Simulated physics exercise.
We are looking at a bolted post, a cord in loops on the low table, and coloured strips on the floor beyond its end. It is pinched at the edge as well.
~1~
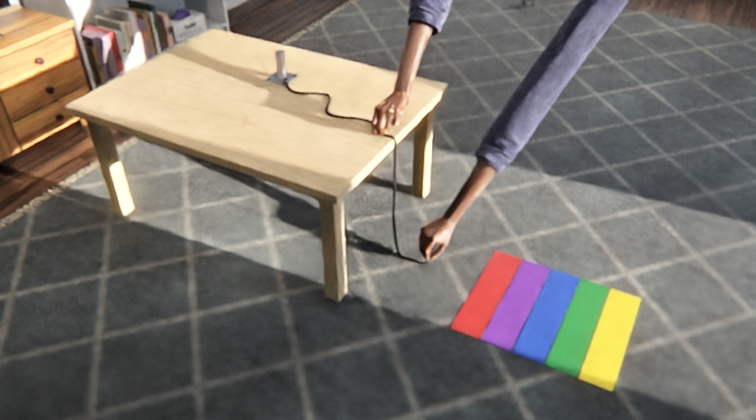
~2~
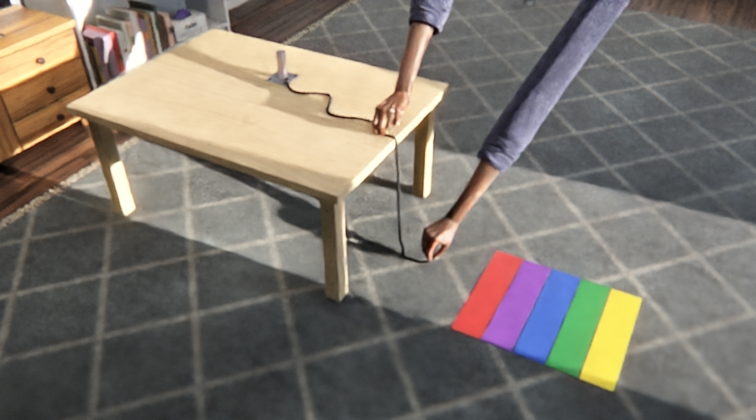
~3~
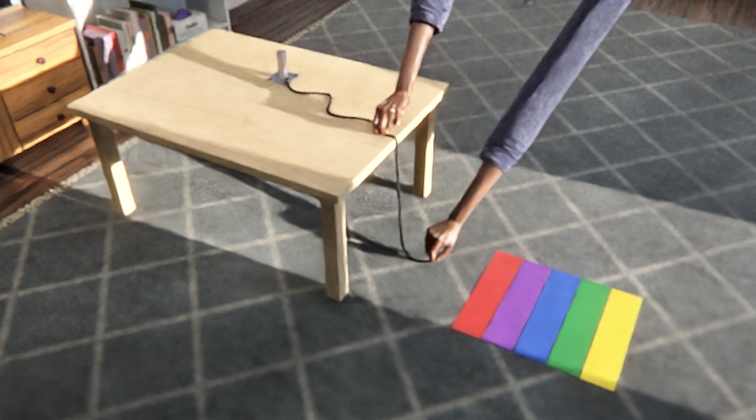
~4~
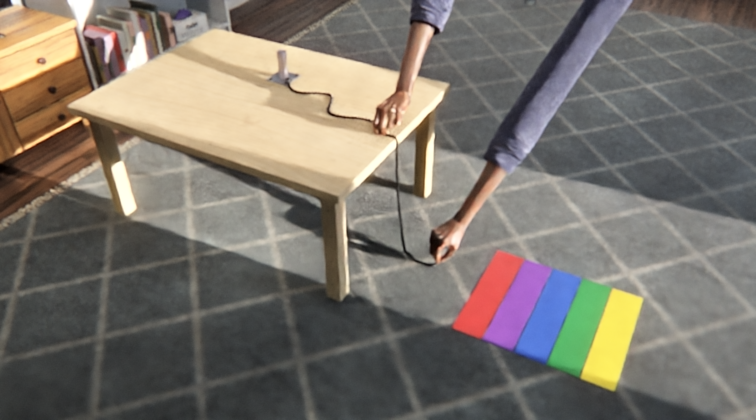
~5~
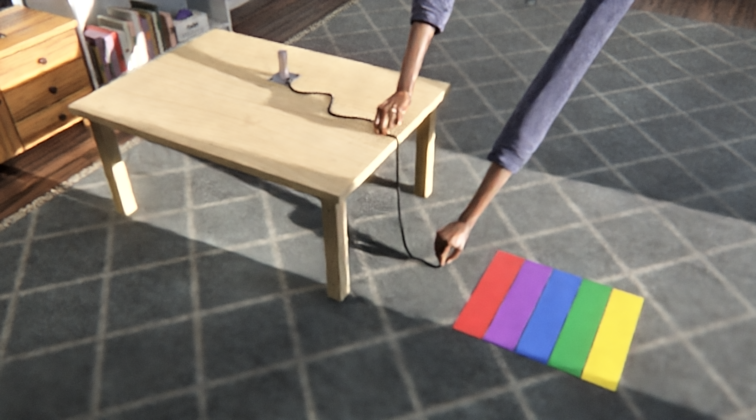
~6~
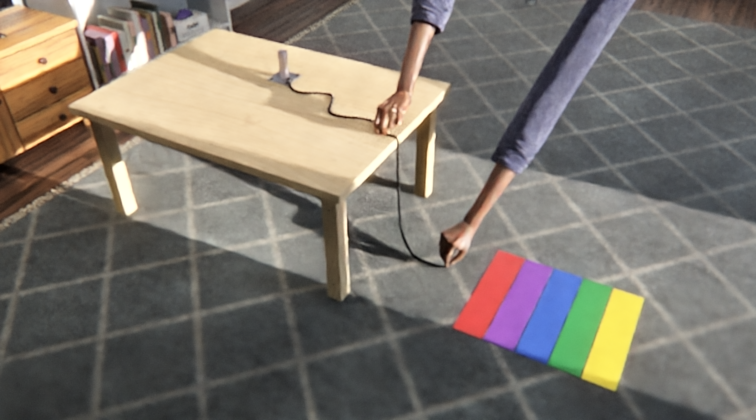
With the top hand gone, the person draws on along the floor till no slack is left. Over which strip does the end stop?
It gets as far as the blue strip.
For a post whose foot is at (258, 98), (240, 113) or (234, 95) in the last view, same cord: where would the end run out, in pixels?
The places are (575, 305), (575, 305) and (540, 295).
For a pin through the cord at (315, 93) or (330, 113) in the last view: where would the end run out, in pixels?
The places are (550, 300) and (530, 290).
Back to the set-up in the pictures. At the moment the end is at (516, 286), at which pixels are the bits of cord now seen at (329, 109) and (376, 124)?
At (356, 109), then (401, 133).
Soon after, end near (516, 286); over purple.
After that, end near (545, 297); over blue.
At the stop, end near (563, 303); over blue. The blue one.
